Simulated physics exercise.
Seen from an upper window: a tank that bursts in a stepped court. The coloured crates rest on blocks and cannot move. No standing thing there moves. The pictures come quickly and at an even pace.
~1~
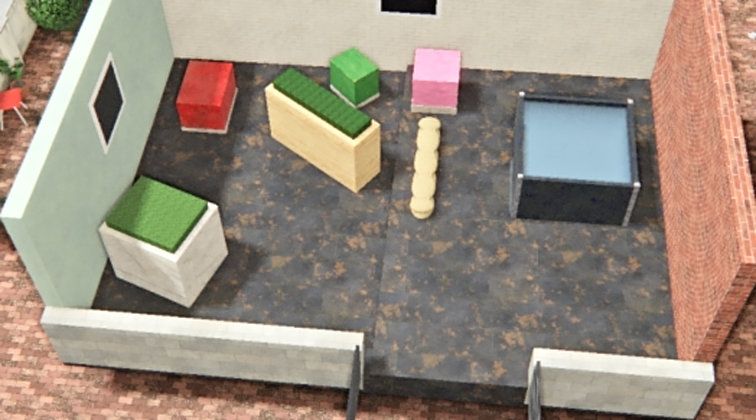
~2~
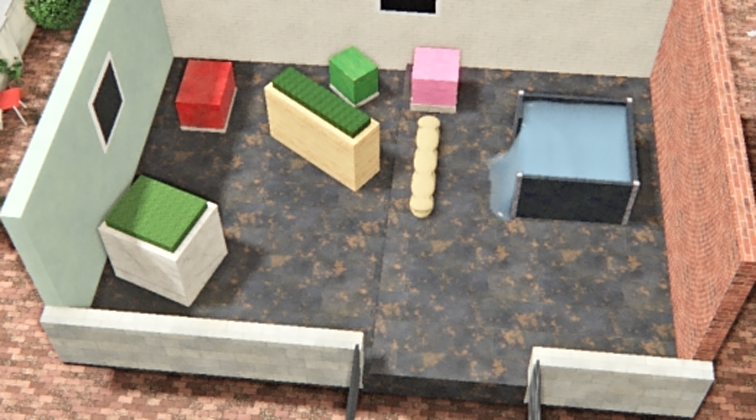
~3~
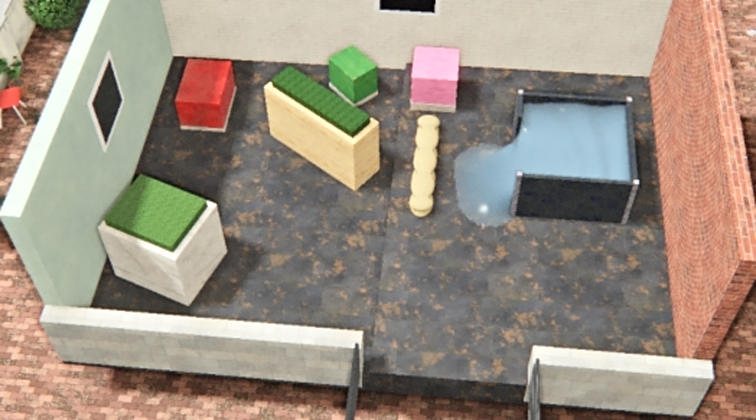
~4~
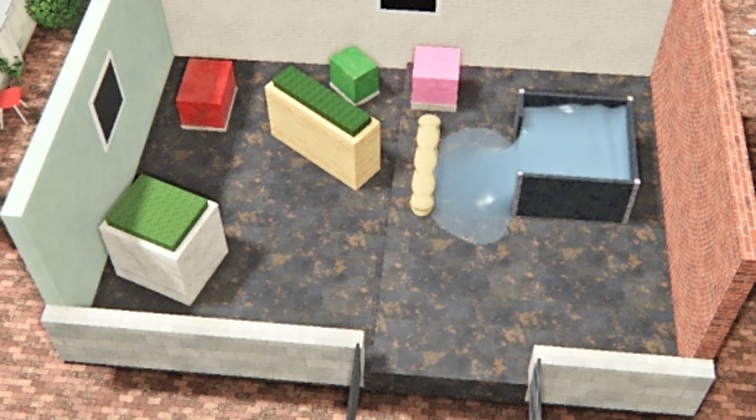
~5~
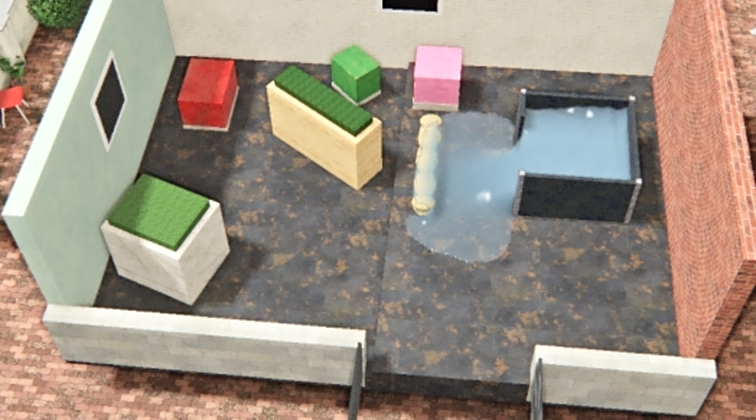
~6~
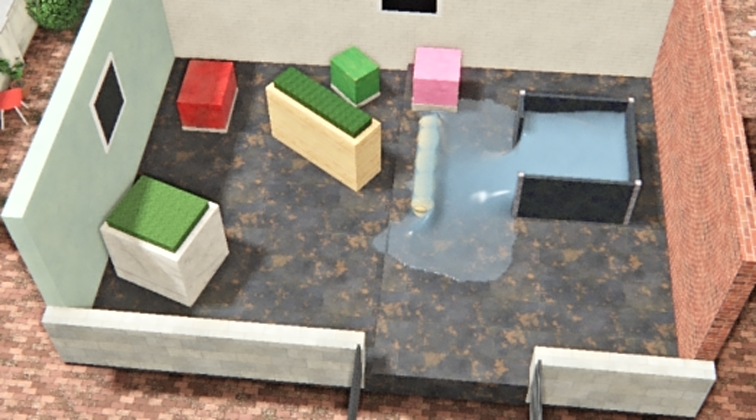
Water bursts from the left side of a dark tank and spreads across the court floor.
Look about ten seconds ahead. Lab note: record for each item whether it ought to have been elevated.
Result - green crate: Wetted, should be elevated; pink crate: Wetted, should be elevated; red crate: Wetted, should be elevated.
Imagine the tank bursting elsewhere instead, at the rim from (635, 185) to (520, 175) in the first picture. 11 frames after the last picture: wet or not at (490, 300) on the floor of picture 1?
Honestly, it looks soaked to me.
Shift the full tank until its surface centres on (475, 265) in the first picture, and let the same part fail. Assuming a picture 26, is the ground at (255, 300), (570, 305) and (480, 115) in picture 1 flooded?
Results in order - swamped, left untouched, left untouched.
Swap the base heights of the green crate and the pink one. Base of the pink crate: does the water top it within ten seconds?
Swap them and pink is flooded.
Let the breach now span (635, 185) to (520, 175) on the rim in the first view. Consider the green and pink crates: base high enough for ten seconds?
My take: The green one stays clear, while the pink one stays clear.
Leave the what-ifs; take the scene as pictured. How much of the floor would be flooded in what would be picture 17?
It should be close to 50 %.
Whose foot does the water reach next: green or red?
It's the green-painted one.
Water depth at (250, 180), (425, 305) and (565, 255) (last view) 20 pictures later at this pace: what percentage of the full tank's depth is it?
In order: 0, 4, 0 %.
A moment on, water covers 30 % of the floor; the green crate water round its plinth, the pink crate water round its plinth, the red crate not reached.
Next, water covers 50 % of the floor; the green crate water round its plinth, the pink crate water round its plinth, the red crate not reached.
Then, water covers 65 % of the floor; the green crate water round its plinth, the pink crate water round its plinth, the red crate water round its plinth.
Later, water covers 80 % of the floor; the green crate water round its plinth, the pink crate water round its plinth, the red crate water round its plinth.
In the end, water covers 90 % of the floor; the green crate was topped, the pink crate was topped, the red crate was topped.
